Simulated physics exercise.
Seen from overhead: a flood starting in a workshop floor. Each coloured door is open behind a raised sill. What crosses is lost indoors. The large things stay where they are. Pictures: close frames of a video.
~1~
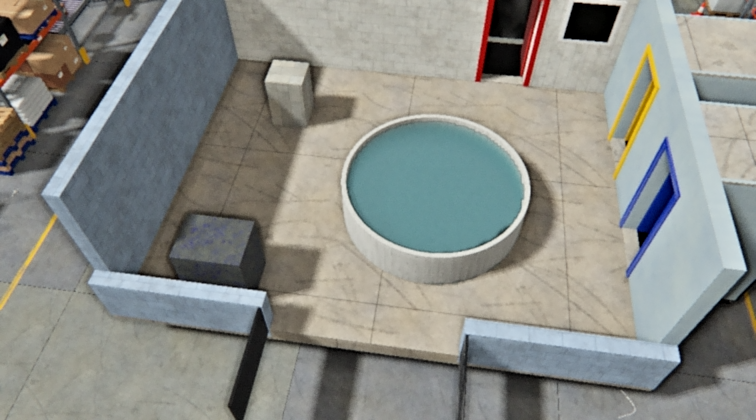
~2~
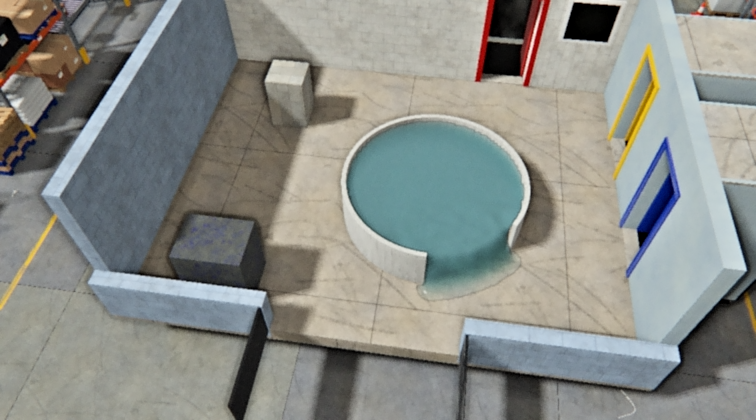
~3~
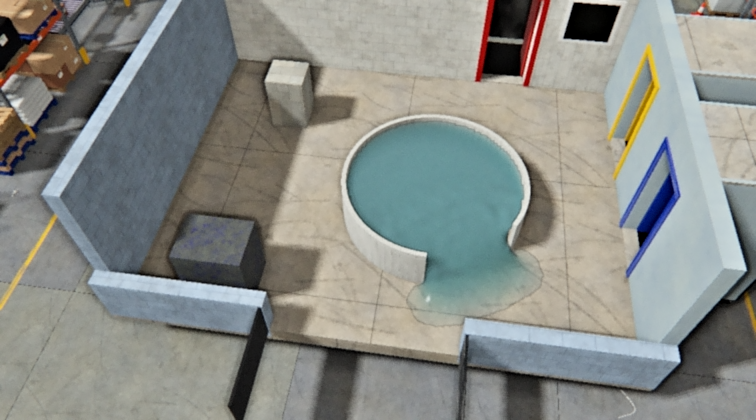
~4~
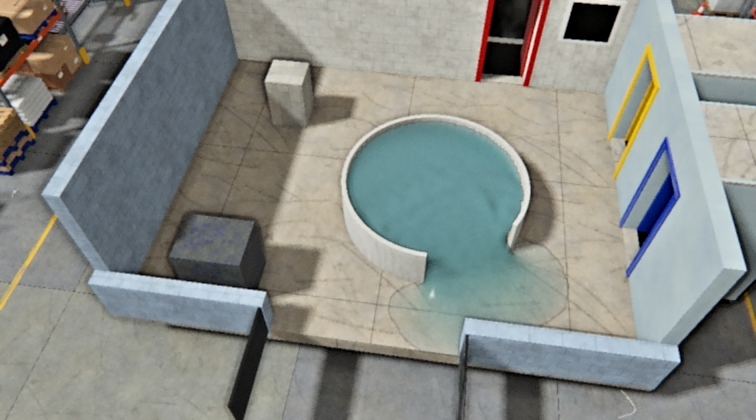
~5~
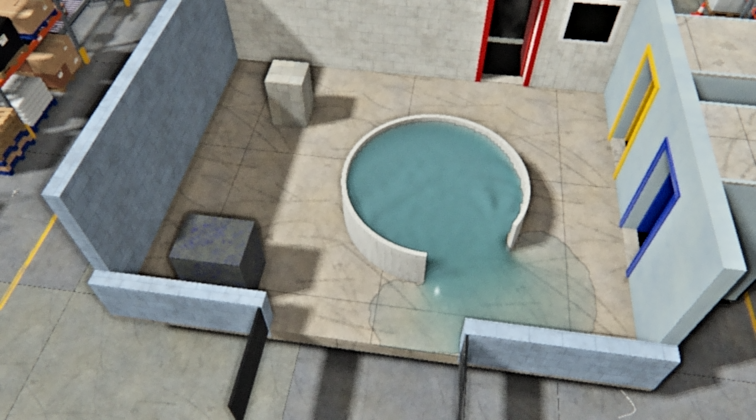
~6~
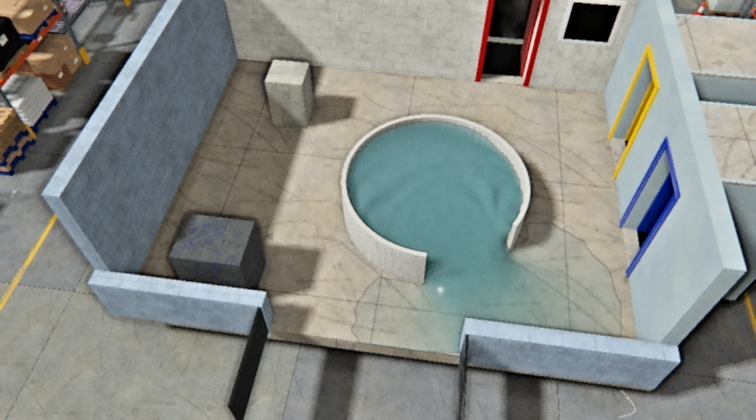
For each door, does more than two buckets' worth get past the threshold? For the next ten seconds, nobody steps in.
Door by door: The blue door - yes; the yellow door - no; the red door - yes.
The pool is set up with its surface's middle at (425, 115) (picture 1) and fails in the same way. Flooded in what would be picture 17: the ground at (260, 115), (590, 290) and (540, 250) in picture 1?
Going through the three places: Out of reach, in the spill, in the spill.
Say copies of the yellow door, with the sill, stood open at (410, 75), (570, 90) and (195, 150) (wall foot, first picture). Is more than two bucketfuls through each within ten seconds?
One after the other: Lets less in, floods, stays under.
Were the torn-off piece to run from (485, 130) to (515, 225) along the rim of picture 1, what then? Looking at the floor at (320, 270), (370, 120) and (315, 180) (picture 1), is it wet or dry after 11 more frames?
The three spots, in order, are spared, spared and spared.
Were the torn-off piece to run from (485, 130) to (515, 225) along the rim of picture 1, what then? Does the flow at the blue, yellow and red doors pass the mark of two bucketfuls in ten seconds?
The blue door exceeds it, the yellow door exceeds it, and the red door exceeds it.
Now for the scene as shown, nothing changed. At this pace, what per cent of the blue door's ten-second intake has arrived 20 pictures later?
Roughly 25 per cent.
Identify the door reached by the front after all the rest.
That's the door marked red.
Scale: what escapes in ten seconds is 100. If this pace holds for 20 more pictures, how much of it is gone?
My estimate is roughly 40 percent.
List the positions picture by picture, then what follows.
The round tank at (435, 182) is whole and still, in the first frame.
Water pours out at (472, 266) and has run to (422, 290), in the second frame.
Water pours out at (472, 268) and has run to a hidden place, in the third frame.
The front is at a hidden place, out from the gap at (472, 269), in the fourth frame.
The front is at (587, 325), out from the gap at (472, 269), in the fifth frame.
The front is at a hidden place, out from the gap at (472, 269), in the sixth frame.
A moment on, water covers 15 % of the floor; the blue door under two buckets in, the yellow door not reached, the red door not reached.
Next, water covers 20 % of the floor; the blue door under two buckets in, the yellow door not reached, the red door not reached.
Then, water covers 40 % of the floor; the blue door over two buckets in, the yellow door wet at the sill, nothing in, the red door under two buckets in.
Later, water covers 55 % of the floor; the blue door far over two buckets in, the yellow door wet at the sill, nothing in, the red door far over two buckets in.
In the end, water covers 90 % of the floor; the blue door far over two buckets in, the yellow door wet at the sill, nothing in, the red door far over two buckets in.
